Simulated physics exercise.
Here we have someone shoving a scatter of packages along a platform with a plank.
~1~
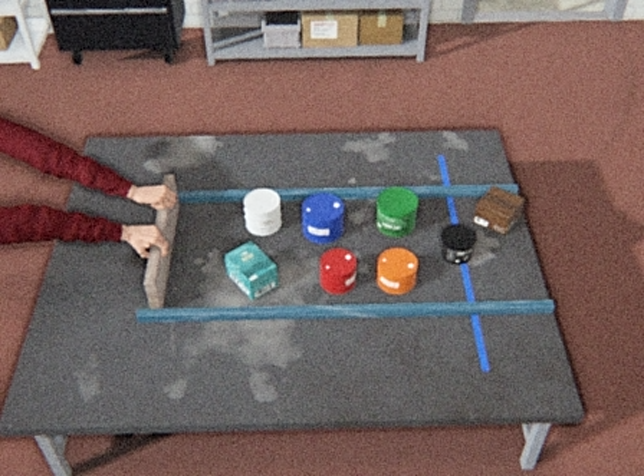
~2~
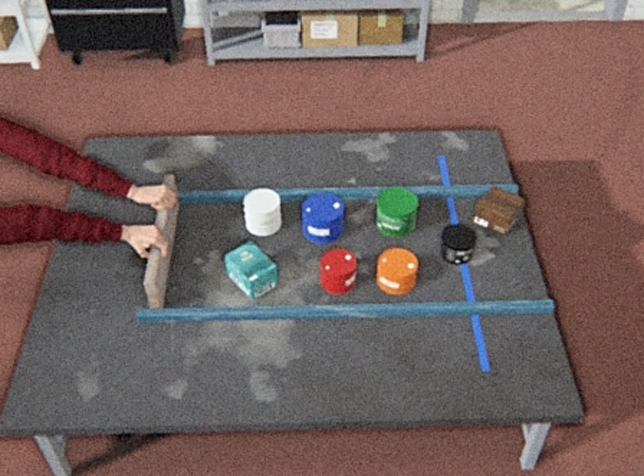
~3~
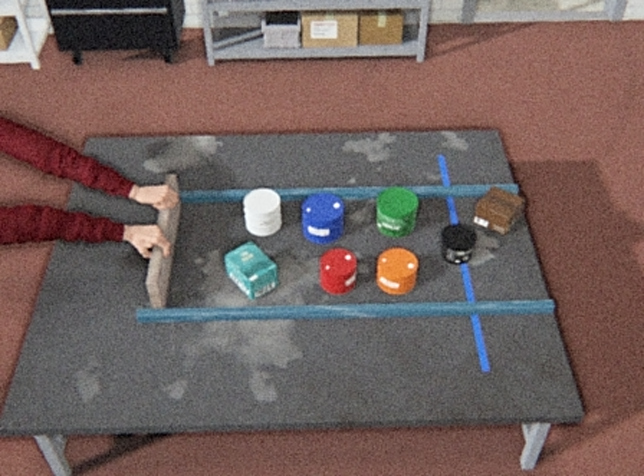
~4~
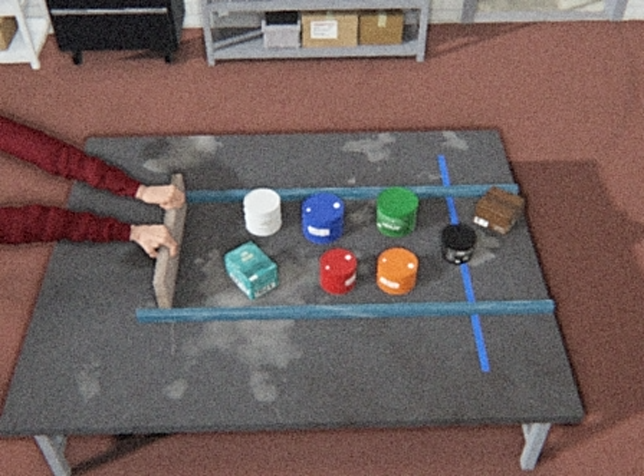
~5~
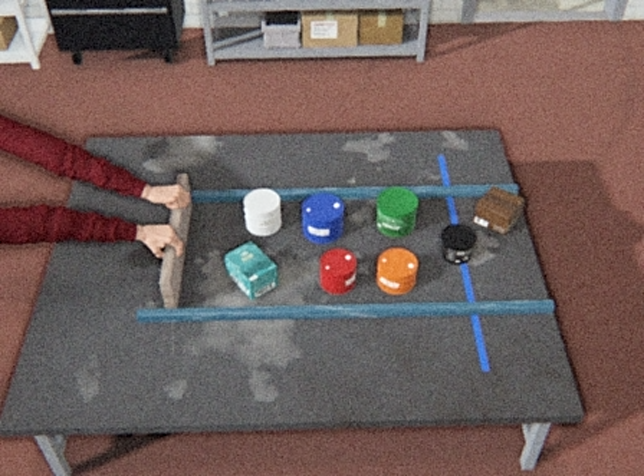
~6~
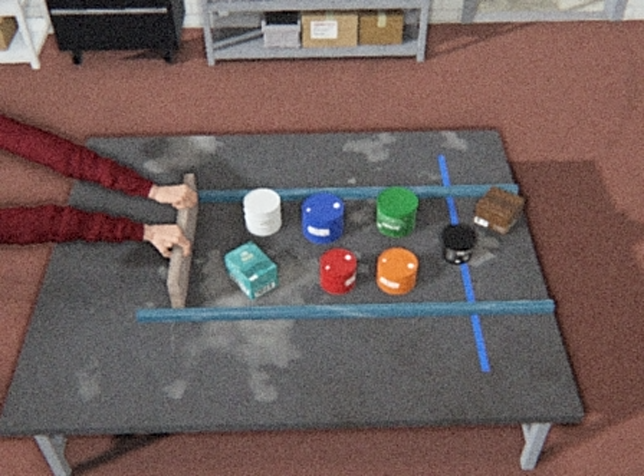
A dark, worn table stands on a reddish floor, seen from above at a fixed angle, with shelving behind it. Between two blue rails sit white, blue, green, red, orange and black canisters and a turquoise box, with a brown box at the right near a blue tape line. Two hands in dark red sleeves hold a plank at the left, at first almost still, then slide it slightly rightward, touching nothing.
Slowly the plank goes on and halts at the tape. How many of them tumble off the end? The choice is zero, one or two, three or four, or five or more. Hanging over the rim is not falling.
In the end the number that fall off is one or two.
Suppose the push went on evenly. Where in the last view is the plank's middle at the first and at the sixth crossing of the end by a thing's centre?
Near (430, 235) and (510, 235).
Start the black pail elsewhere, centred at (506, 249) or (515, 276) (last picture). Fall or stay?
Place by place, it stays on; goes over.
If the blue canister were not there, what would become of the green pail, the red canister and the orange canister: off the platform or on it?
The green pail holds on, the red canister holds on, the orange canister tumbles off.
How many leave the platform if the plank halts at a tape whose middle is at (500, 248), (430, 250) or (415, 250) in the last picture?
It would be 5, 0 and 0.
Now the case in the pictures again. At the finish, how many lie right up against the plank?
3 of them.
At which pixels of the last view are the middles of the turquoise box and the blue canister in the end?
First (484, 272), then (483, 239).
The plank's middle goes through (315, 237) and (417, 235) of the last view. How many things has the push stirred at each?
At the one place 6, at the other 8.
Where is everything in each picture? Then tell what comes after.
Brown box (499, 210); black pail (458, 245); green pail (397, 212); plank (163, 240); tape (460, 249), in the first picture.
Black pail (457, 245); red canister (338, 272), in the second picture.
Green pail (397, 213); turquoise box (252, 270), in the third picture.
Brown box (499, 210); plank (172, 240), in the fourth picture.
Black pail (457, 245); orange canister (397, 271), in the fifth picture.
Brown box (499, 210); black pail (457, 245); green pail (397, 213); plank (184, 240); tape (460, 249), in the sixth picture.
Soon after, none off yet; brown box at rest near (499, 210); black pail at rest near (457, 245); green pail at rest near (397, 213).
At rest, the number that fall off is one or two; fallen, orange canister and brown box.
